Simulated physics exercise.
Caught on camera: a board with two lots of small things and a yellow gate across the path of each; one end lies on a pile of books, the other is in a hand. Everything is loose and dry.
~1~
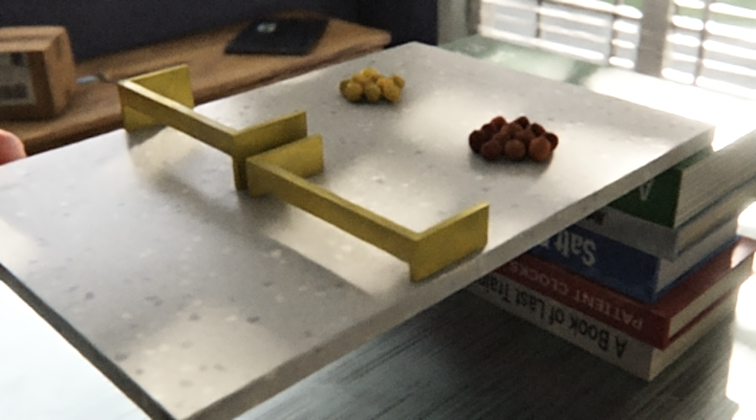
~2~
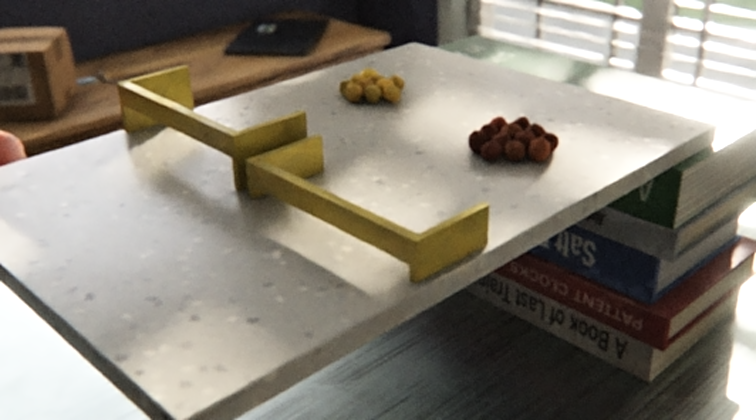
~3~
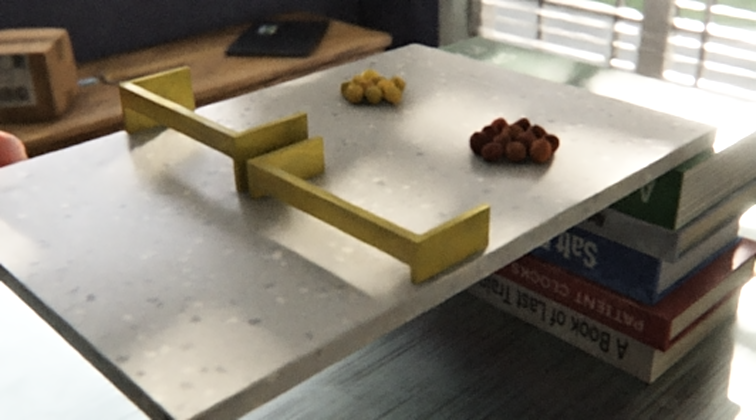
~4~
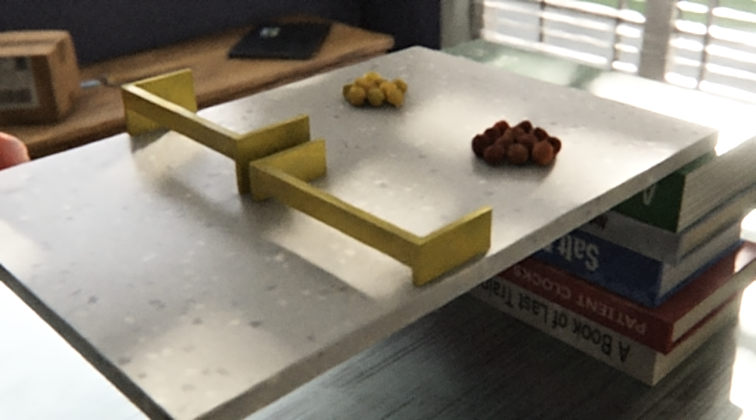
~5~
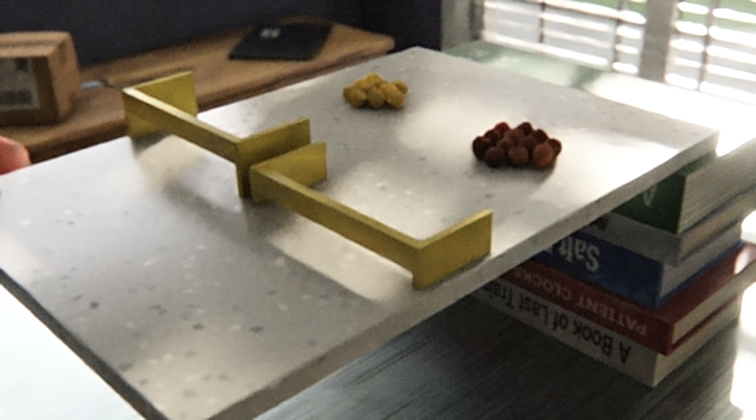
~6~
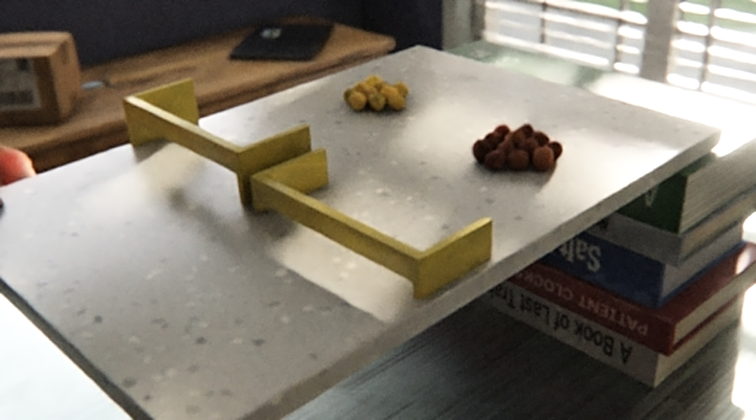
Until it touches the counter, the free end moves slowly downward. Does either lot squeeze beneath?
At the end, the nearer lot will likely find no way out. The farther lot will likely find a way out.
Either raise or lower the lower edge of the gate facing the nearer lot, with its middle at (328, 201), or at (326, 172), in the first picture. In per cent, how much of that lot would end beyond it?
Around 100 per cent the first time, around 100 per cent the second.
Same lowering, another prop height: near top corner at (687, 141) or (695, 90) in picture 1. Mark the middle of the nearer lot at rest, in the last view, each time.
Final centre, try 1 ~ (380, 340); try 2 ~ (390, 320).
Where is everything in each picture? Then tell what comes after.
The first picture shows held end of the board near (190, 409), level; book pile near (556, 113), nearly half as high as the board is long; nearer lot near (511, 133), a few clay pellets; farther lot near (365, 87), a few puffed corn balls; nearer gate near (328, 207), its slot lower than a piece; farther gate near (177, 117), its slot higher than a piece.
The second picture shows held end of the board near (190, 410), level; farther lot near (365, 87).
The third picture shows held end of the board near (191, 411), level; nearer lot near (512, 135).
The fourth picture shows held end of the board near (192, 413), level; farther lot near (368, 91).
The fifth picture shows held end of the board, level; nearer lot near (515, 139).
The sixth picture shows held end of the board, down by 2°; book pile near (561, 119); nearer lot near (515, 141), not moving; farther lot near (369, 95), not moving; nearer gate near (332, 224); farther gate near (182, 133).
Then, 0.80 s on from there, board sloping at 16°; nearer lot on its way down; farther lot on its way down.
Then, 1.50 s on from there, board sloping at 28°; nearer lot has reached its gate; farther lot the whole lot past its gate.
Then, 2.10 s on from there, board resting at 29°; nearer lot has reached its gate; farther lot the whole lot past its gate.
In the end, board resting at 29°; nearer lot gathered behind its gate; farther lot the whole lot past its gate.
